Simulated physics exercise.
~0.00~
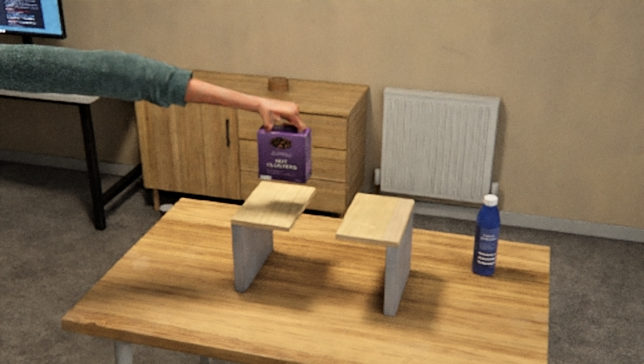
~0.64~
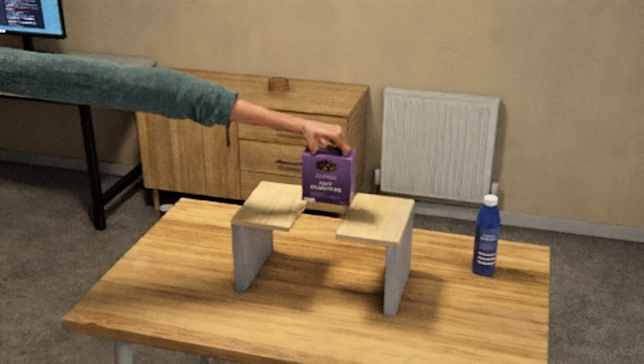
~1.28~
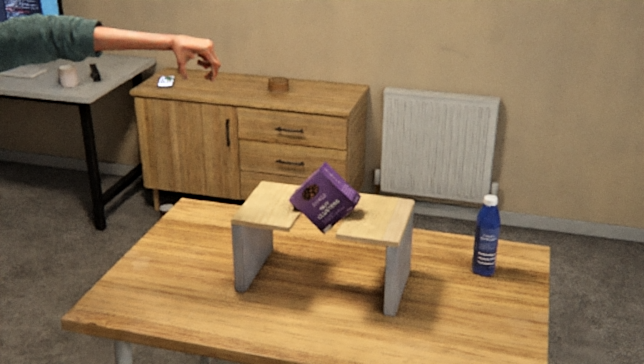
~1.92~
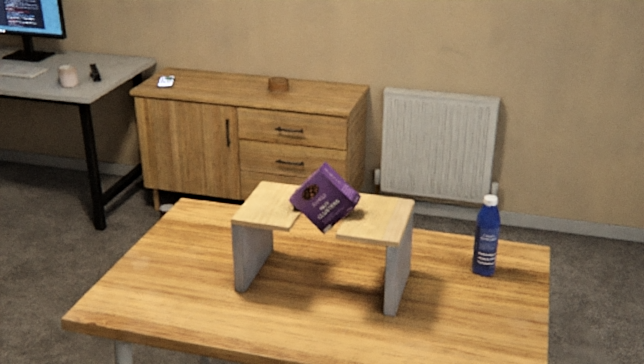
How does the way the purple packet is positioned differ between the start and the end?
At the start the packet is held upright by the hand, while at the end it is leaning, wedged between the two ledges.
